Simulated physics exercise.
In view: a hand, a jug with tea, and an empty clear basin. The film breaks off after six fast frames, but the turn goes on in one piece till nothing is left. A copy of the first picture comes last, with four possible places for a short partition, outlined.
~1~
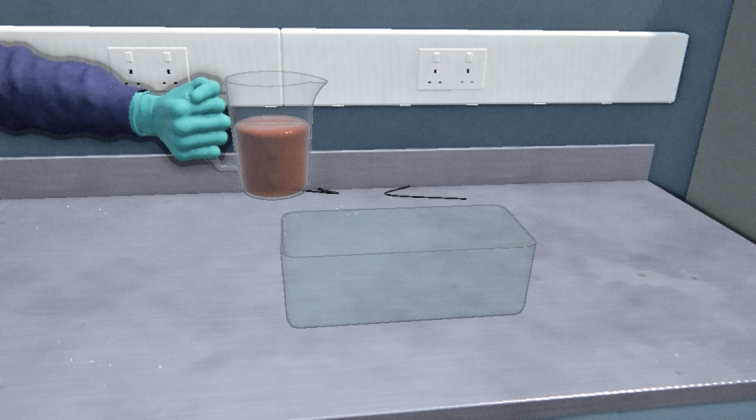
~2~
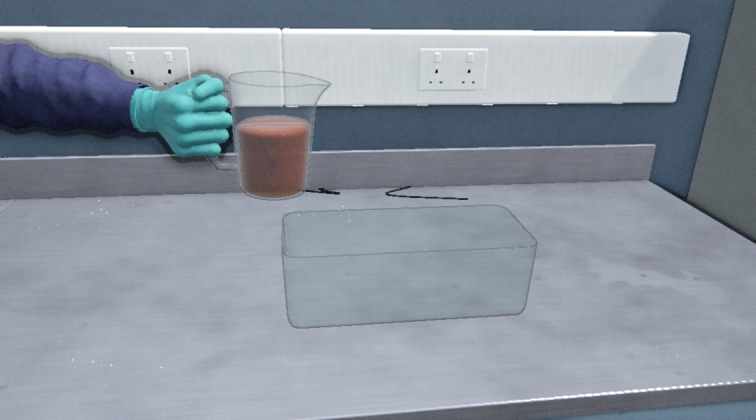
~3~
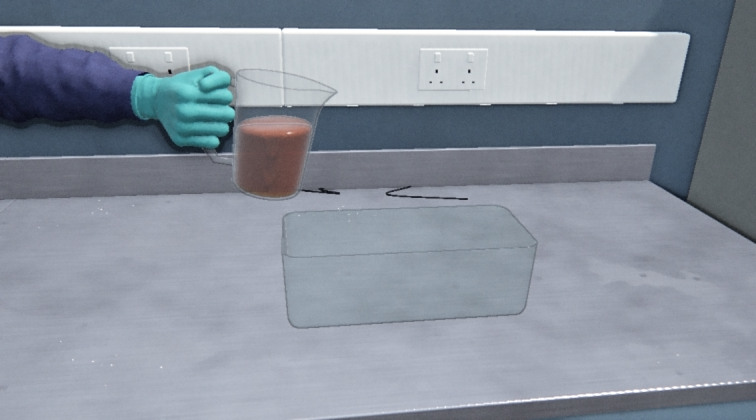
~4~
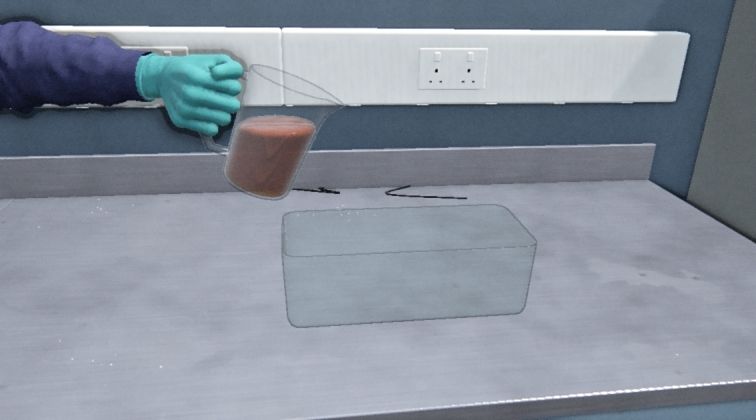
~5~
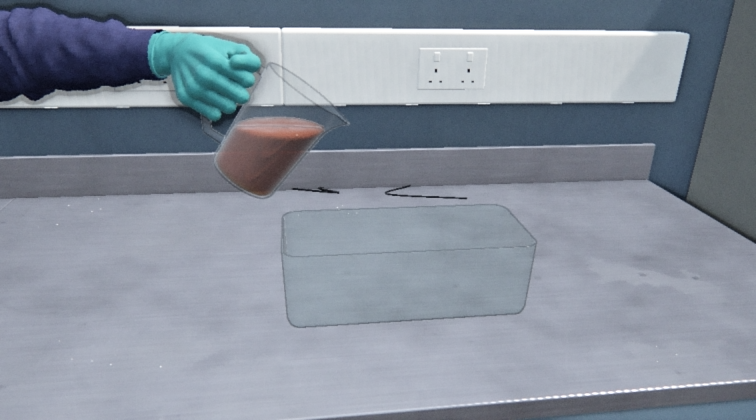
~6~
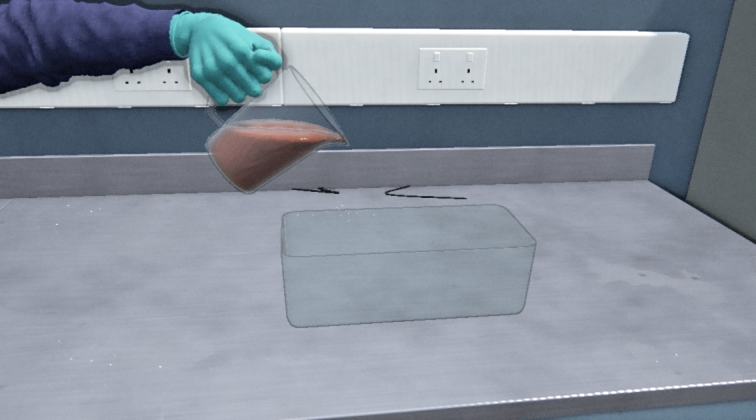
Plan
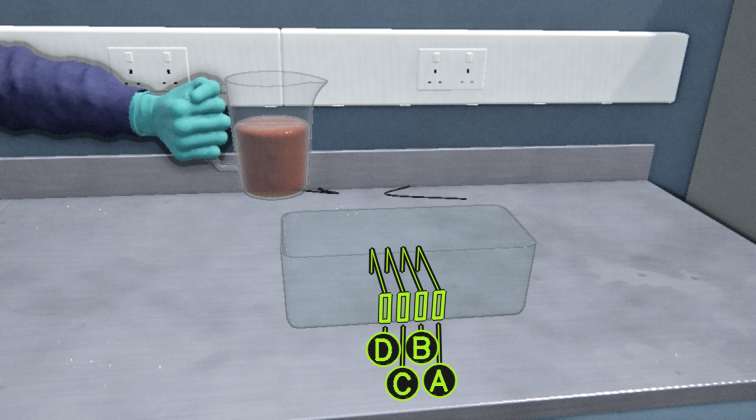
On a grey worktop, a teal-gloved hand tilting a clear jug of reddish-brown liquid rightward beside an empty clear basin.
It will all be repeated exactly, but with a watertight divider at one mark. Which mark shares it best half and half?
Best: D.
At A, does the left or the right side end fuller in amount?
More ends on the left.
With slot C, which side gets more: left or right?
The left one.
In lime, A at (438, 324); B at (420, 325); C at (403, 326); D at (385, 327).
With A, about 91 % ends left of the wall and 7 % right of it.
With B, about 91 % ends left of the wall and 5 % right of it; 4 % is lost outside.
With C, about 90 % ends left of the wall and 5 % right of it; 4 % is lost outside.
With D, about 53 % ends left of the wall and 46 % right of it.
